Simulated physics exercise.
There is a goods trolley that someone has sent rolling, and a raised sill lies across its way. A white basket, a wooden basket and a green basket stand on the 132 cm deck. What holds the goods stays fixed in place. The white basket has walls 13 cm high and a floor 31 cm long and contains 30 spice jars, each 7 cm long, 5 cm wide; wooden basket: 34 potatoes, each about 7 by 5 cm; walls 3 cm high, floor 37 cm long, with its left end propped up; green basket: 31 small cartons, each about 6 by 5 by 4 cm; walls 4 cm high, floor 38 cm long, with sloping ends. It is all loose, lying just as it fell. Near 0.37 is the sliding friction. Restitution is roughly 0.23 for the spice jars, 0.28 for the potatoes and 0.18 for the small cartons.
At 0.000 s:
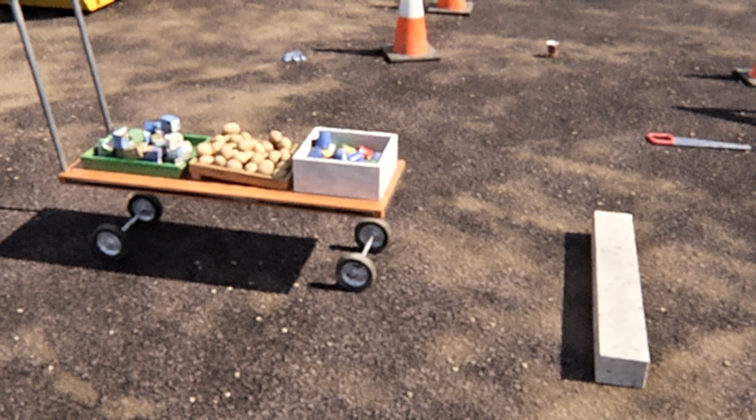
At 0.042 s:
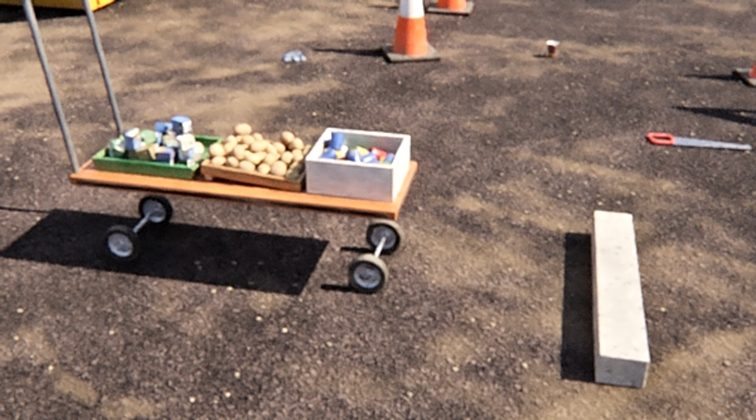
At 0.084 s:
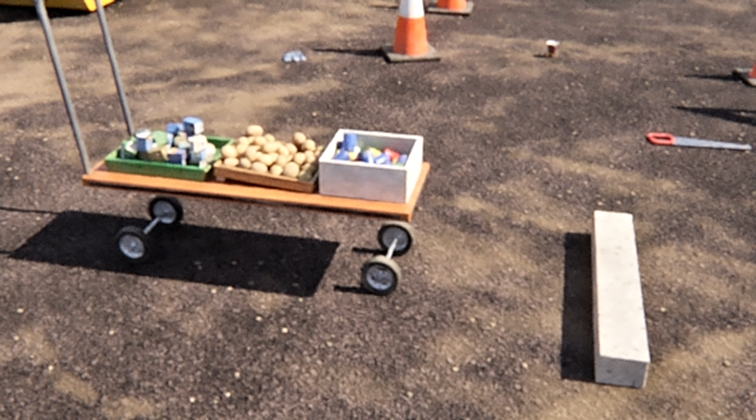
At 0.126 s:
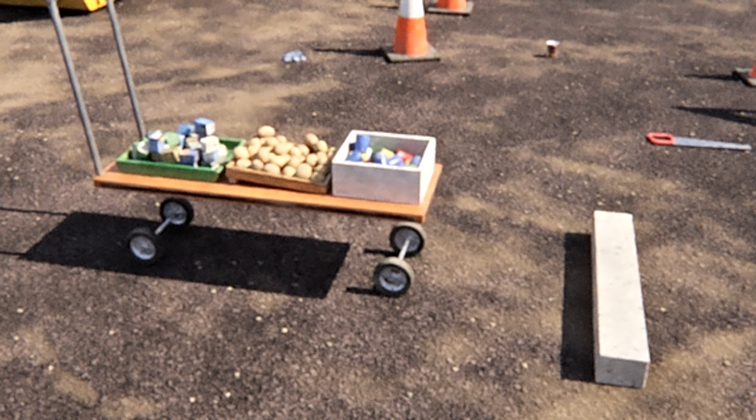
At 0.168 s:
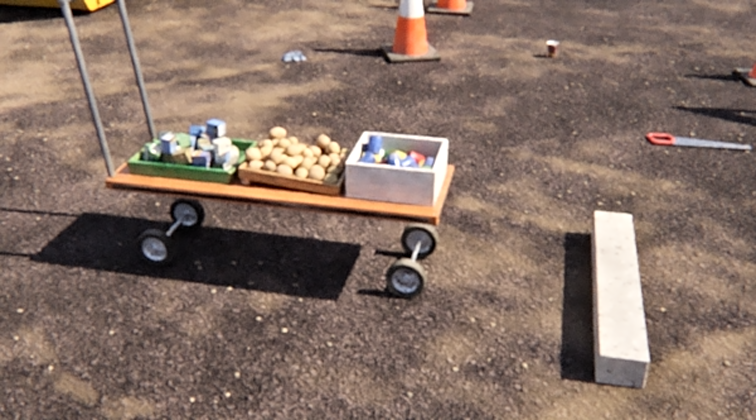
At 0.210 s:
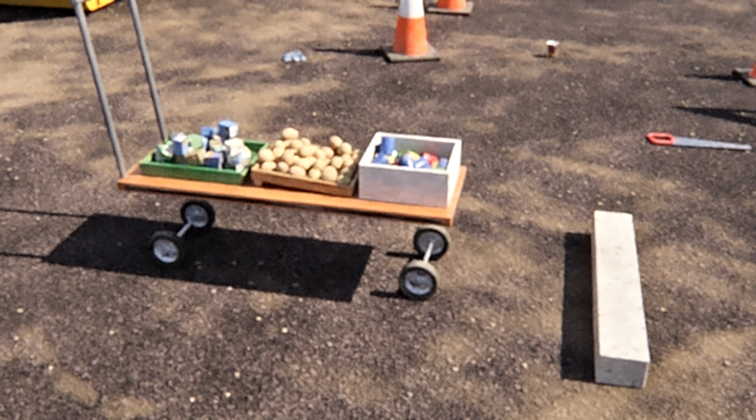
The footage shows a flat orange trolley carrying a green basket of small cartons, a wooden basket of round brown items and a white basket of small colourful containers, rolling slowly rightward across dark ground toward a pale raised sill.
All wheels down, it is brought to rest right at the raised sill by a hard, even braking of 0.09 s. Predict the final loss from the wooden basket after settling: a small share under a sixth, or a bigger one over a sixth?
In the end the wooden basket has shed a small share, under a sixth.
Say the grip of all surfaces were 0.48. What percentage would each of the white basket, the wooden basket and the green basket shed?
White basket 0%, wooden basket 10%, green basket 10%.
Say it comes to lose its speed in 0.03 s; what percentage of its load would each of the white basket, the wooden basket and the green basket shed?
That way you'd get white basket at 0, wooden basket at 10, and green basket at 10 percent.
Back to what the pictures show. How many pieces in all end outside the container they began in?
Estimate: About 8.
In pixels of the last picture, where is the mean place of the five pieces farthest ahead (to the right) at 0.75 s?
Close to (603, 190).
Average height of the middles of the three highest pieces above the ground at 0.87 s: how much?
I'd say near 52 cm.
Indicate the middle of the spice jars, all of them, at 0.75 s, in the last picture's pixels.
Centre approx. at (572, 189).
After 0.65 s, braking starts.
After 0.75 s, white basket 30 in, 0 out, wooden basket 32 in, 2 out and green basket 31 in, 0 out.
After 0.87 s, white basket 30 in, 0 out, wooden basket 32 in, 2 out and green basket 28 in, 3 out.
After 1.10 s, white basket 30 in, 0 out, wooden basket 32 in, 2 out and green basket 27 in, 4 out.
Final count (at 1.61 s), white basket 30 in, 0 out, wooden basket 32 in, 2 out and green basket 26 in, 5 out. Asked share, 2 of 34, 6 per cent.
